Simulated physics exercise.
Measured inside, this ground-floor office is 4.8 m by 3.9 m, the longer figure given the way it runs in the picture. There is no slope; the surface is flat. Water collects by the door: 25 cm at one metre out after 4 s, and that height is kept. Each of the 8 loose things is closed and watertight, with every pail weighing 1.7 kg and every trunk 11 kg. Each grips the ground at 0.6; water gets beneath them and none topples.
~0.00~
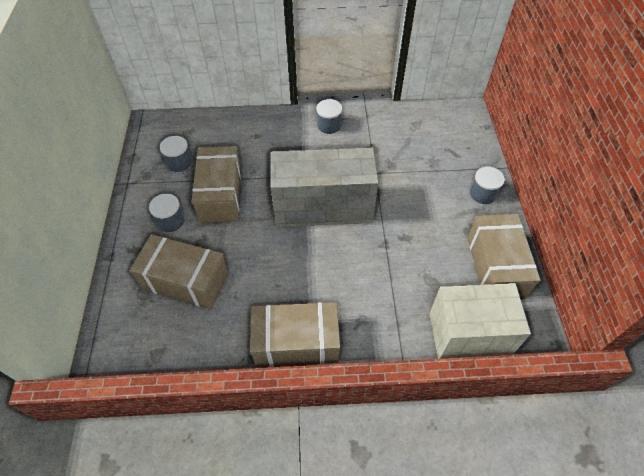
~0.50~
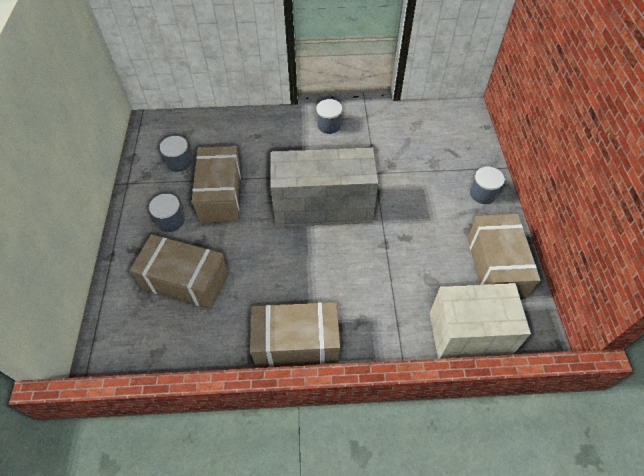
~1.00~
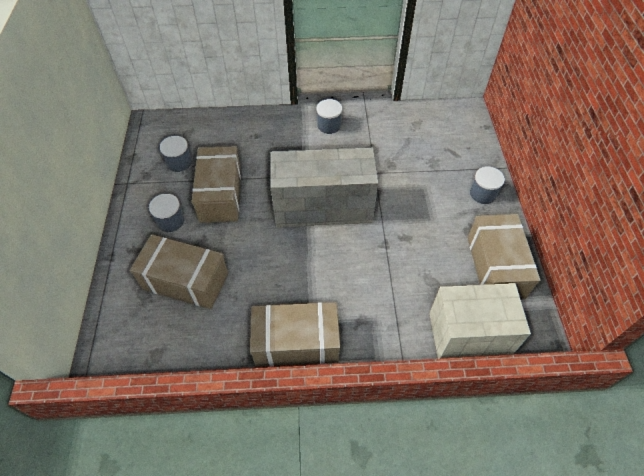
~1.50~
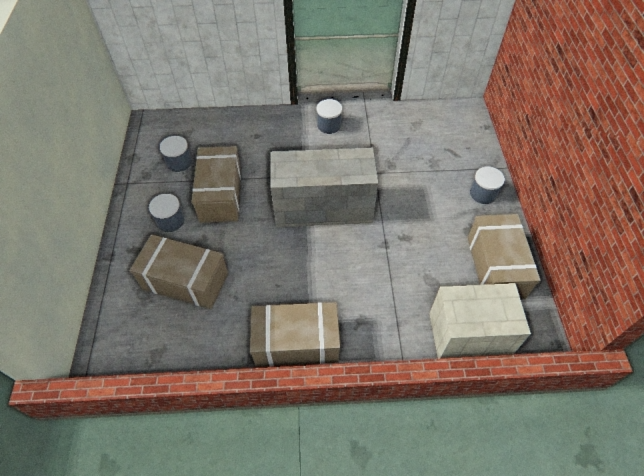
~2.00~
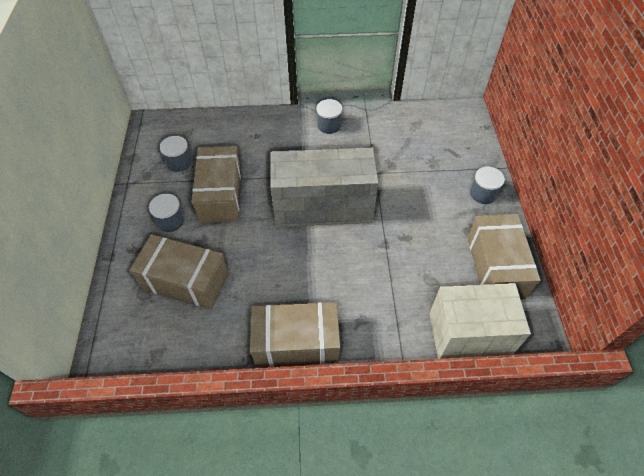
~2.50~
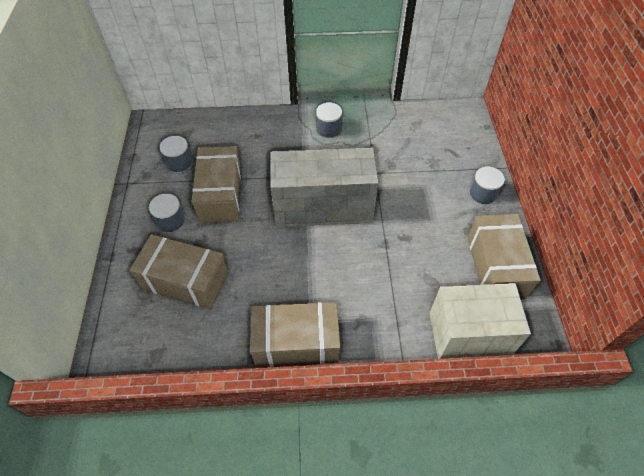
Greenish water spreads over the pavement beyond the low brick wall and through the doorway at the back, deepening in tint. Inside, the boxes, blocks and pails sit still on the grey floor, until a thin film of water creeps in just past the doorway, around the nearest pail.
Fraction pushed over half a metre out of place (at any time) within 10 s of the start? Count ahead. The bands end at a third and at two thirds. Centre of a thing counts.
Most of them.
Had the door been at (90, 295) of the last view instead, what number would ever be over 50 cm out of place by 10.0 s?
The answer would then be 6.
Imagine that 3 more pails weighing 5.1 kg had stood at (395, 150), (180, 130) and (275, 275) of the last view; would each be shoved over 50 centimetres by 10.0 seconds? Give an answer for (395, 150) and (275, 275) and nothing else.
Taking them in order, the first is beyond that distance and the second is within that distance.
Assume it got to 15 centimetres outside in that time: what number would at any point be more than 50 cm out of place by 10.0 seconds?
Count: 6.
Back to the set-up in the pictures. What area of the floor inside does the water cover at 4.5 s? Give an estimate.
About 7.0 m2 is covered.
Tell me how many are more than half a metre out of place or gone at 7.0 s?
At that time I count 6.
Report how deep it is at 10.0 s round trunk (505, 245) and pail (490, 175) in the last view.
First about 14 cm, second about 13 cm.
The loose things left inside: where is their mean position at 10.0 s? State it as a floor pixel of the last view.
About (272, 265).
After 3.5 s 1 of 8 are over 50 cm from their spots; 0 afloat.
After 4.5 s 1 of 8 are over 50 cm from their spots; 1 afloat.
After 7.0 s 6 of 8 are over 50 cm from their spots; 6 afloat.
After 10.0 s 7 of 8 are over 50 cm from their spots, and 8 have been at some point; 8 afloat.
